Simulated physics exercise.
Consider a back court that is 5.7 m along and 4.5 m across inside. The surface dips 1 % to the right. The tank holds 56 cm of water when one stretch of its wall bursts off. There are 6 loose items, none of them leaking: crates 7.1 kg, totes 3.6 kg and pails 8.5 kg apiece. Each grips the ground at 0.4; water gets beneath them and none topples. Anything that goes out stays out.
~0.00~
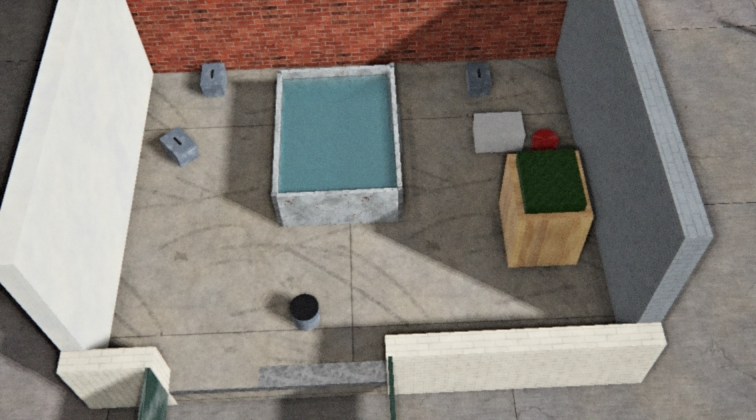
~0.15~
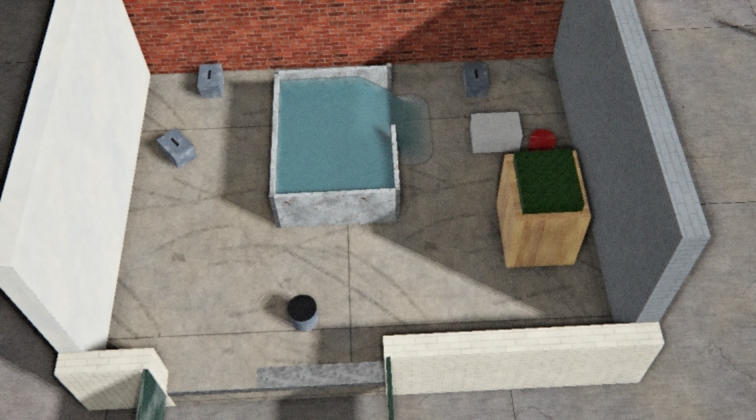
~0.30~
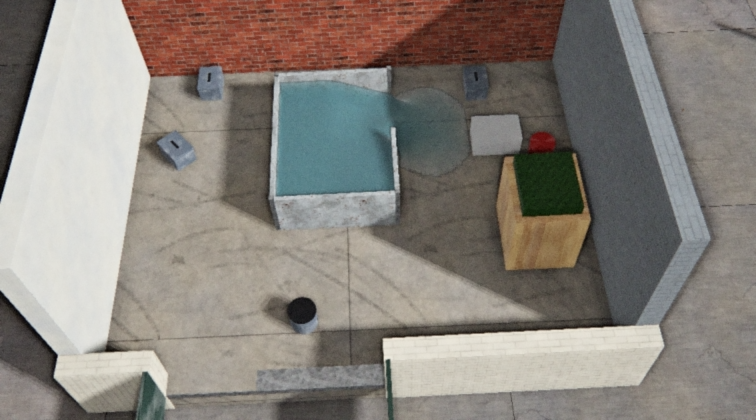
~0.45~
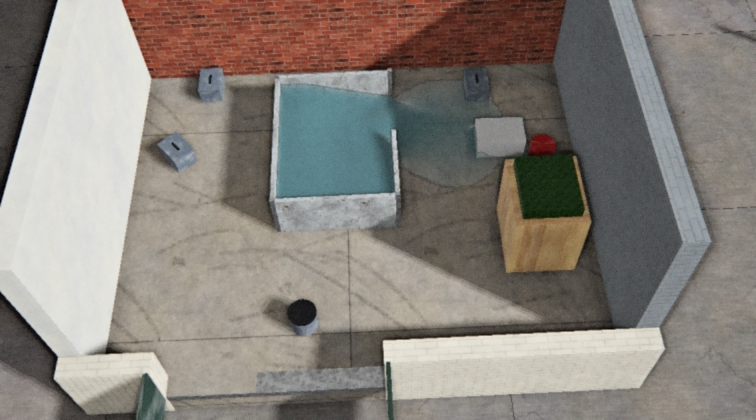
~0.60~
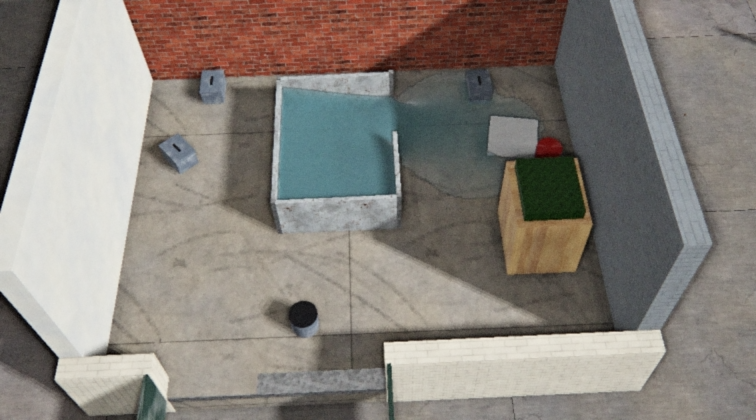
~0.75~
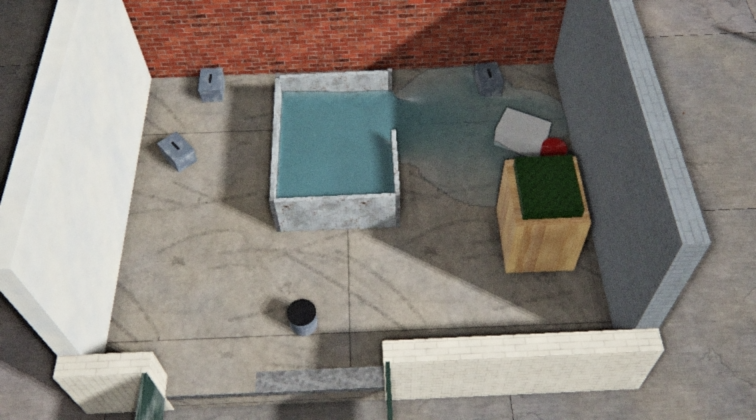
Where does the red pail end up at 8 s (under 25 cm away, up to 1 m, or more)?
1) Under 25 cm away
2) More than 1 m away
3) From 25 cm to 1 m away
From 25 cm to 1 m away (3).
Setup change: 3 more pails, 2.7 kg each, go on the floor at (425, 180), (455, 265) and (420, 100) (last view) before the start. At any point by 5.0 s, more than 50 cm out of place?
So that's beyond the threshold, within the threshold and beyond the threshold, in that sequence.
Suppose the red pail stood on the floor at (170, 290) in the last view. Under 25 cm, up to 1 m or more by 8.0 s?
It hardly budges.
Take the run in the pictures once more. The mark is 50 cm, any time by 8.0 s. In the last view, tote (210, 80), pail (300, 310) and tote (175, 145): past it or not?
Beyond, within, within.
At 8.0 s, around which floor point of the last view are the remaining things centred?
I'd say about (348, 219) in the last view.
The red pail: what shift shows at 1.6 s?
By then it has shifted roughly 50 cm.
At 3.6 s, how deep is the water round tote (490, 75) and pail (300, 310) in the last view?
Depths: Near 19 cm, then near 0 cm.
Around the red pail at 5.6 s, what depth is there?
Close to 10 centimetres.
After 1.6 s the red pail is near (571, 170), 0.5 m from its start, afloat; 0 of 6 are out; 3 afloat.
After 3.6 s the red pail is near (577, 183), 0.7 m from its start, afloat; 0 of 6 are out; 3 afloat.
After 5.6 s the red pail is near (576, 187), 0.7 m from its start, aground; 0 of 6 are out; 2 afloat.
After 8.0 s the red pail is near (576, 187), 0.7 m from its start, aground; 0 of 6 are out; 2 afloat.
